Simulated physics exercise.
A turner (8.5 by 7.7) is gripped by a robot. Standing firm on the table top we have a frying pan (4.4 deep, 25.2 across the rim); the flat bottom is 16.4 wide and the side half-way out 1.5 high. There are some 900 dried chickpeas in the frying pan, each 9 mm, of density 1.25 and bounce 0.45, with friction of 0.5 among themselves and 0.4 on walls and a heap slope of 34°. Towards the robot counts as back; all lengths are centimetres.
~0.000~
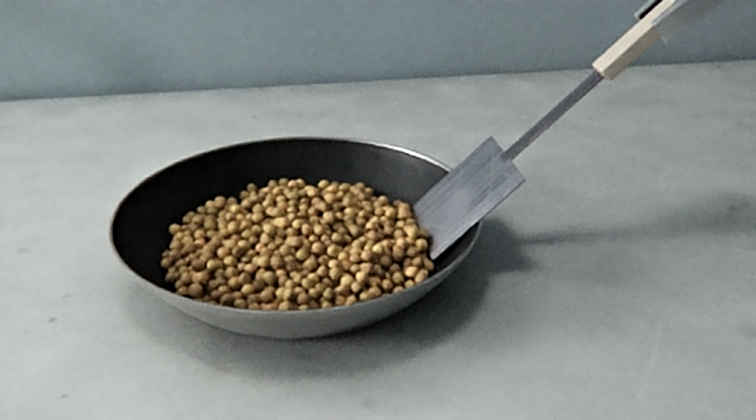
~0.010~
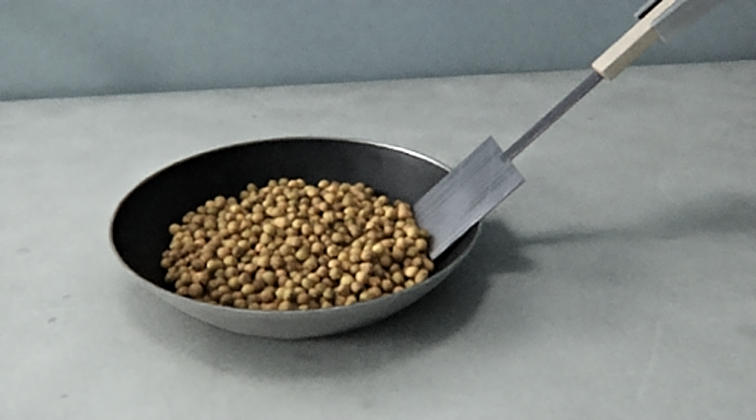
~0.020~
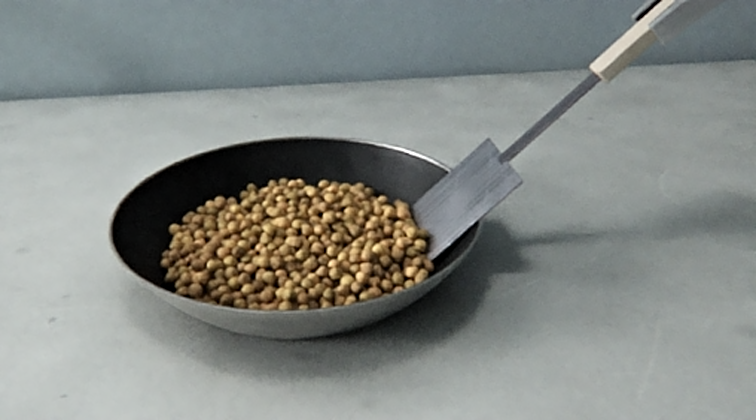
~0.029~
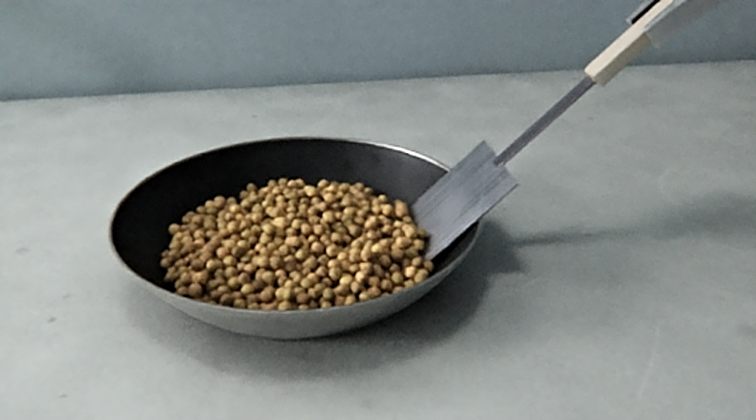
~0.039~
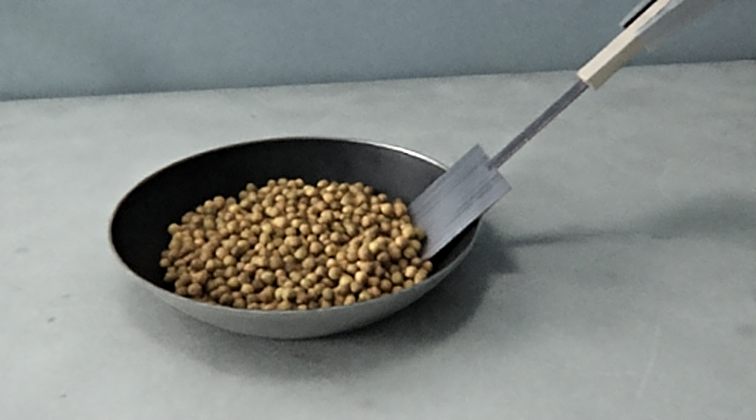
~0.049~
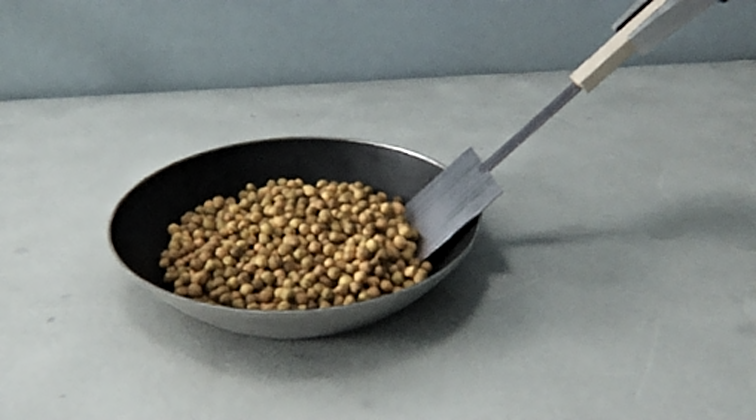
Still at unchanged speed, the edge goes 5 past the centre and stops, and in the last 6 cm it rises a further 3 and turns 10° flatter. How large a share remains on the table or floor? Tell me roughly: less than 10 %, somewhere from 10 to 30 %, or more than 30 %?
Less than 10 %.
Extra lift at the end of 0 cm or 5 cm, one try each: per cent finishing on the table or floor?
Result, in order: Approx. 0 % and 0 %.
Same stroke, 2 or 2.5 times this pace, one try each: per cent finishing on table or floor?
About 5 and 15 per cent.
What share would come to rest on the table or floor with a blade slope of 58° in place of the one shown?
0 %.
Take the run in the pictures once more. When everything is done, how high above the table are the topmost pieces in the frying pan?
Roughly 5.0 centimetres.
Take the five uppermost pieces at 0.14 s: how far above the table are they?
6 cm.
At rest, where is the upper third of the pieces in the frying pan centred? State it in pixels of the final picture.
Somewhere near (200, 234) in the last picture.
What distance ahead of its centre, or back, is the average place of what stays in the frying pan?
Offset forward: Around 3.5 cm.
By 0.14 s, sloping 43°, highest piece 8 above the table; 900 in the frying pan.
By 0.23 s, sloping 38°, highest piece 6 above the table; 900 in the frying pan.
By 0.48 s, sloping 33°, highest piece 5 above the table; 900 in the frying pan.
By 1.53 s, sloping 33°, highest piece 5 above the table; 900 in the frying pan.
Final count, 900 in the frying pan. That is 0 % on the table or floor.
